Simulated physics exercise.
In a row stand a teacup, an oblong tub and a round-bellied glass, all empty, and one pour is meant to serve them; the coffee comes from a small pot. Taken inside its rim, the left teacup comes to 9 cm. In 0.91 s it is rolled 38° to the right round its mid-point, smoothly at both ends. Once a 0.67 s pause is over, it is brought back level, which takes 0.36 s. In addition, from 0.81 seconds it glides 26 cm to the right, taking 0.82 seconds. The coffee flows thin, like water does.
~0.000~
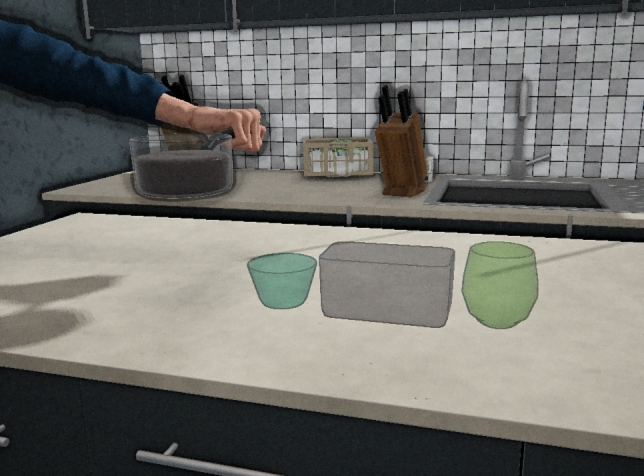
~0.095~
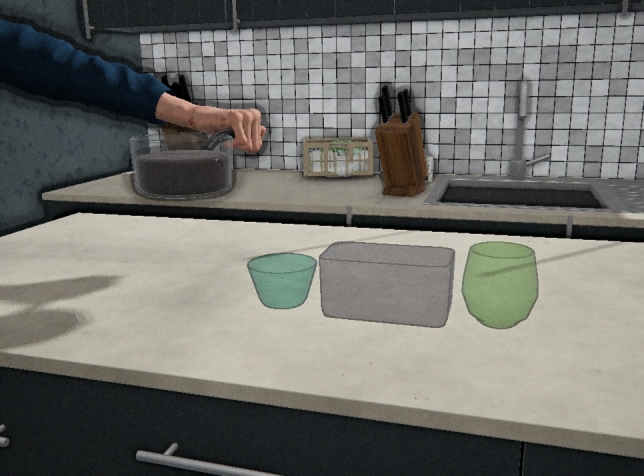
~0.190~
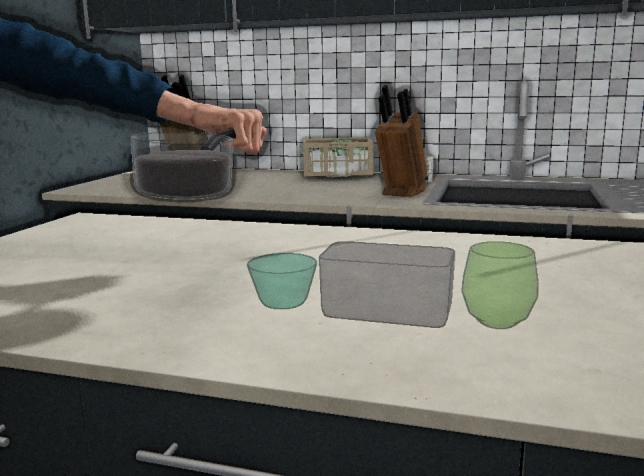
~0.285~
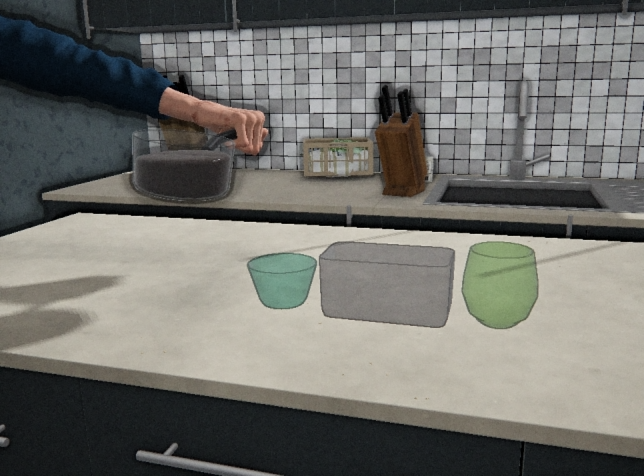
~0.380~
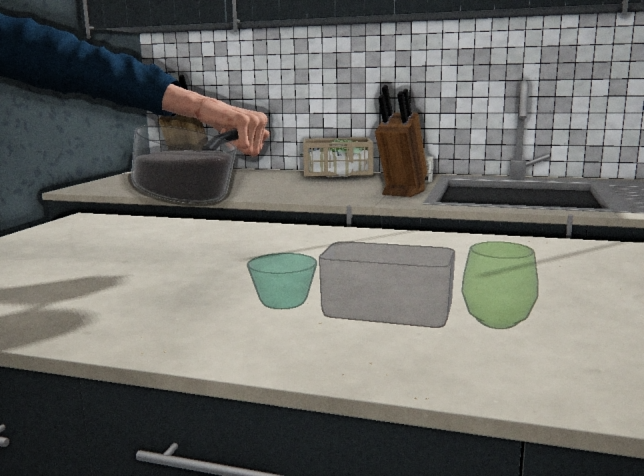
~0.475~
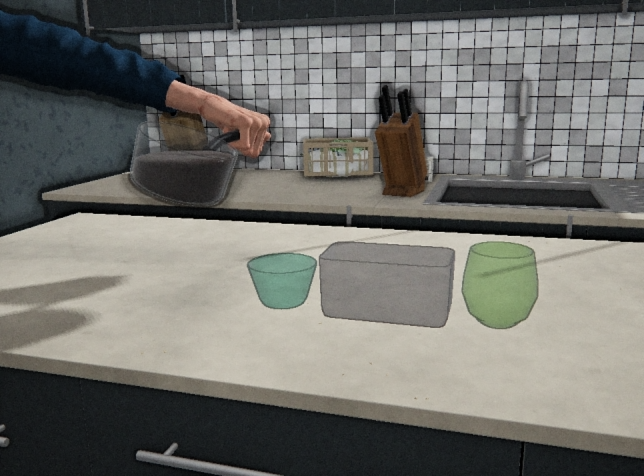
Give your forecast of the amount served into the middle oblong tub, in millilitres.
The middle oblong tub gets about 60 millilitres.
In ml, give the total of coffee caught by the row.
160 ml or so, all told.
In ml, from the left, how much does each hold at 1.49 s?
From the left: Around 60 ml, then around 60 ml, then around 0 ml.
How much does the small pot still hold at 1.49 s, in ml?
Remaining volume: Approx. 410 ml.
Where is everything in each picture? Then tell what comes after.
In the first picture, tilt 0°; pouring edge (226, 140); surface from (153, 155) to (220, 157); the left teacup's rim runs from (251, 262) to (315, 267); the middle oblong tub's rim runs from (327, 251) to (452, 259); the right round-bellied glass's rim runs from (471, 250) to (533, 253).
In the second picture, tilt 1°; pouring edge (226, 141); surface from (152, 154) to (221, 156).
In the third picture, tilt 4°; pouring edge (228, 143); surface from (153, 155) to (222, 157).
In the fourth picture, tilt 8°; pouring edge (229, 148); surface from (153, 155) to (222, 158).
In the fifth picture, tilt 14°; pouring edge (231, 153); surface from (153, 155) to (221, 157).
In the sixth picture, tilt 20°; pouring edge (232, 159); surface from (150, 155) to (227, 157).
Then, 0.88 s in, the tilt is 38° and from the left they hold 15 ml, 0 ml, 0 ml, the small pot 550 ml, and 5 ml is on the worktop.
Then, 1.18 s in, the tilt is 38° and from the left they hold 55 ml, 0 ml, 0 ml, the small pot 535 ml, and 10 ml is on the worktop.
Then, 1.49 s in, the tilt is 38° and from the left they hold 55 ml, 55 ml, 0 ml, the small pot 410 ml, and 15 ml is on the worktop.
Then, 1.83 s in, the tilt is 8° and from the left they hold 55 ml, 60 ml, 40 ml, the small pot 350 ml, and 95 ml is on the worktop.
Finally, from the left they hold 55 ml, 65 ml, 40 ml, the small pot 350 ml, and 110 ml is on the worktop.
